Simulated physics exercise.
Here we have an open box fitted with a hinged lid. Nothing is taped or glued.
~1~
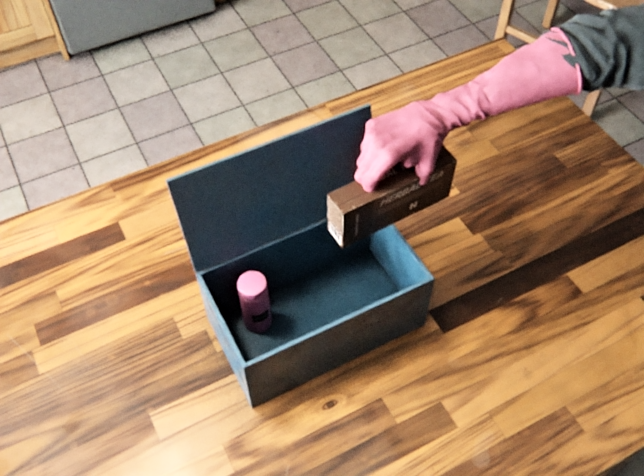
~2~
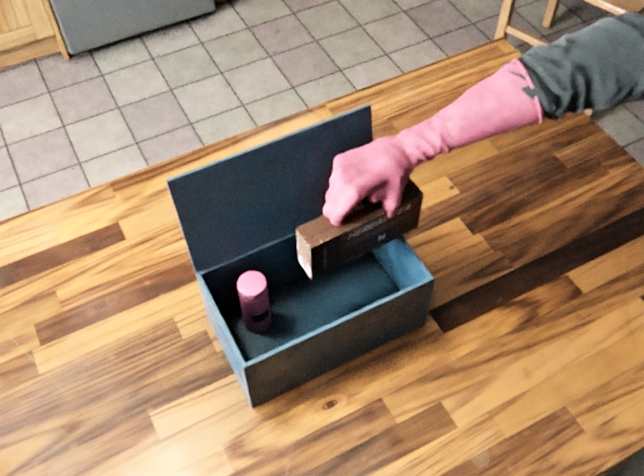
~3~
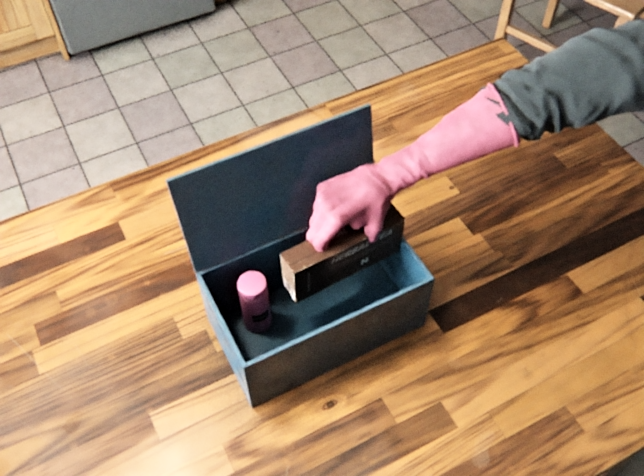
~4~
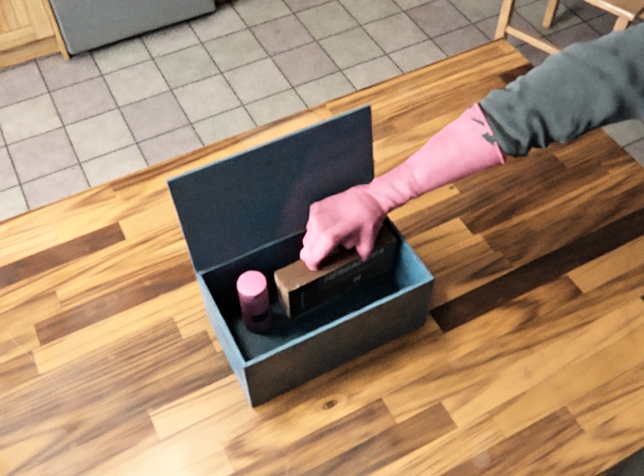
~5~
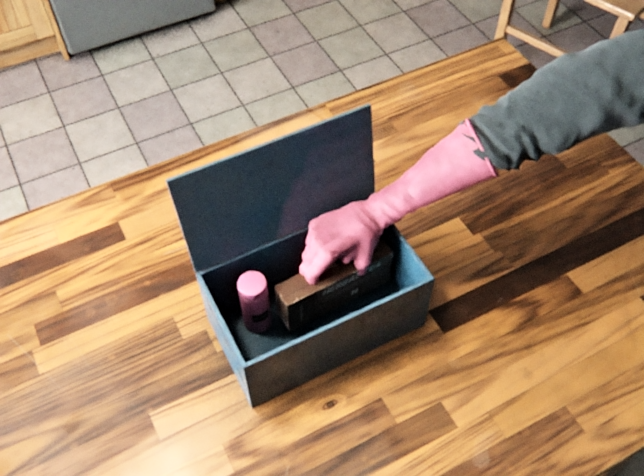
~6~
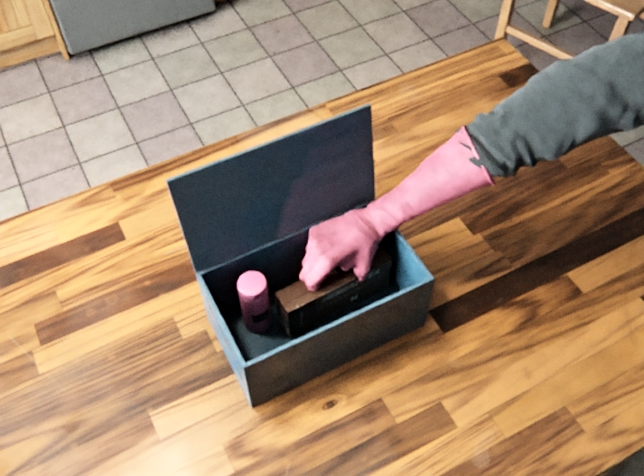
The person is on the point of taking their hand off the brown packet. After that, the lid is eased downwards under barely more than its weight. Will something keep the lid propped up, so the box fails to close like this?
No, it closes.
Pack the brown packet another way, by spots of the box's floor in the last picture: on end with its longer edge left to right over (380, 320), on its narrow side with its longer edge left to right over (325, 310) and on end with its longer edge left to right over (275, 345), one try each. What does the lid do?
With the first placement it remains raised; with the second it settles down; with the third it remains raised.
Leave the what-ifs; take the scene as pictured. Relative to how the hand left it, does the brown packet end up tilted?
Result: The brown packet remains as it was set.
Then, 1.30 s on from there, lid 78° above the rim.
Then, 1.70 s on from there, lid 50° above the rim.
Then, 2.10 s on from there, lid 14° above the rim.
In the end, lid shut; both unmoved. At the end, from the last picture's camera, brown packet near (334, 290).
